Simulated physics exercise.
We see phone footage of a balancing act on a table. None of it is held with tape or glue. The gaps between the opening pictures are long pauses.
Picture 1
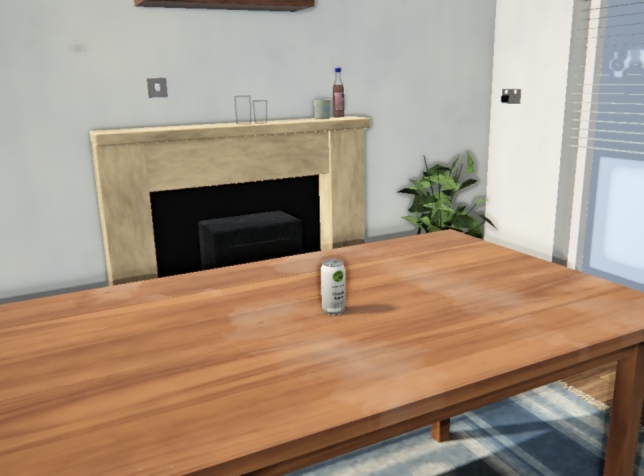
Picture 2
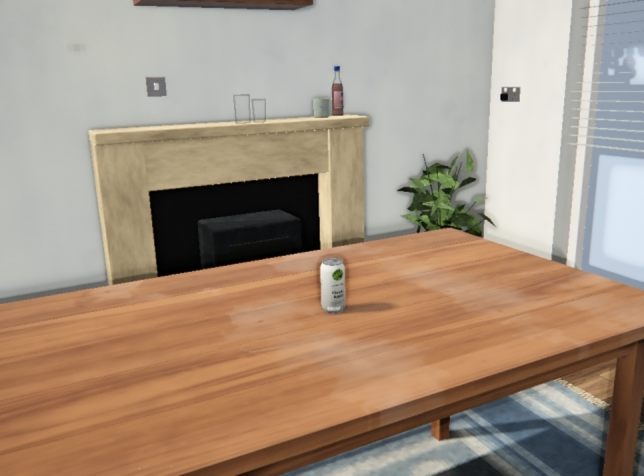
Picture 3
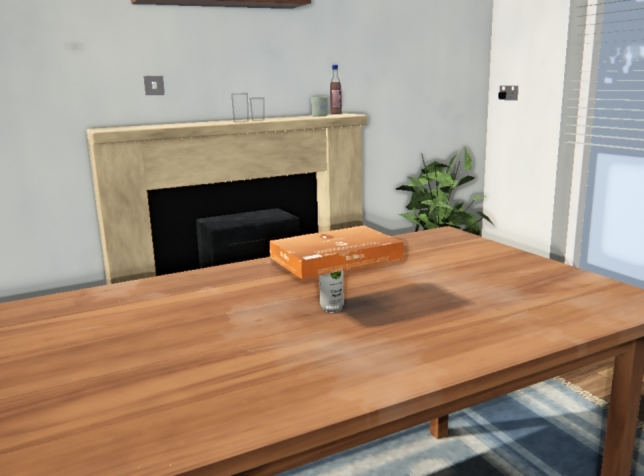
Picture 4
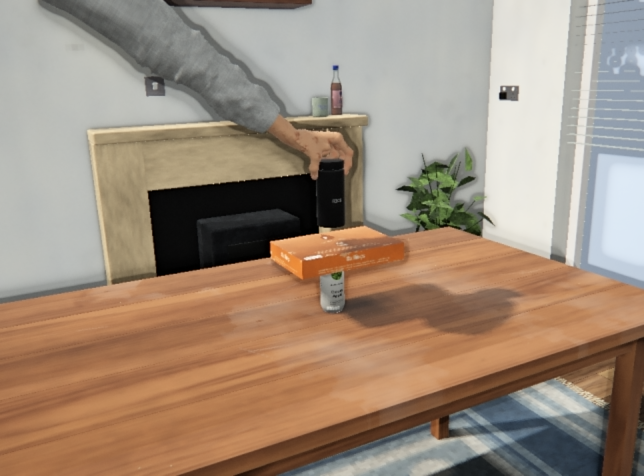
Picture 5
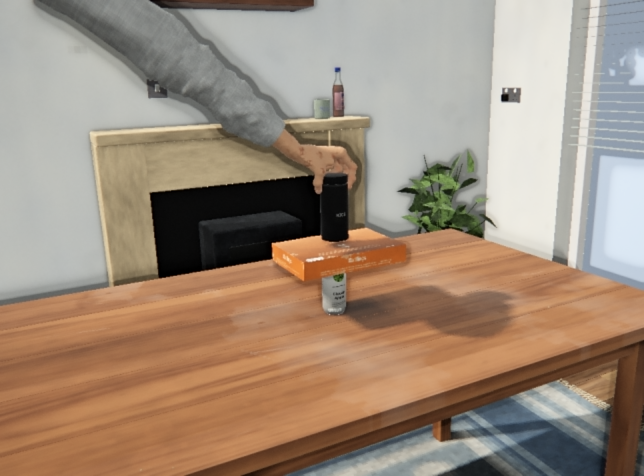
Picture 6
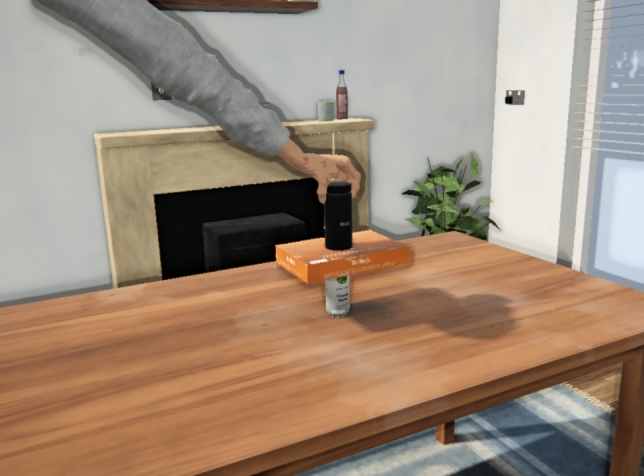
A hand lowered a black jar onto an orange packet and kept hold of it, after the packet had appeared on top of a small can standing alone on the wooden table.
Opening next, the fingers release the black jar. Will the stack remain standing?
I expect the stack to stay settled.
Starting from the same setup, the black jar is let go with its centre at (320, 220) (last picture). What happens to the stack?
Well, it survives then.
Then, 0.20 s past the last view, nothing moves.
Then, 0.50 s past the last view, black jar resting near (338, 216).
Finally, all 3 still in place. Final places as the last picture's camera would see them, black jar near (338, 216). The stack holds.
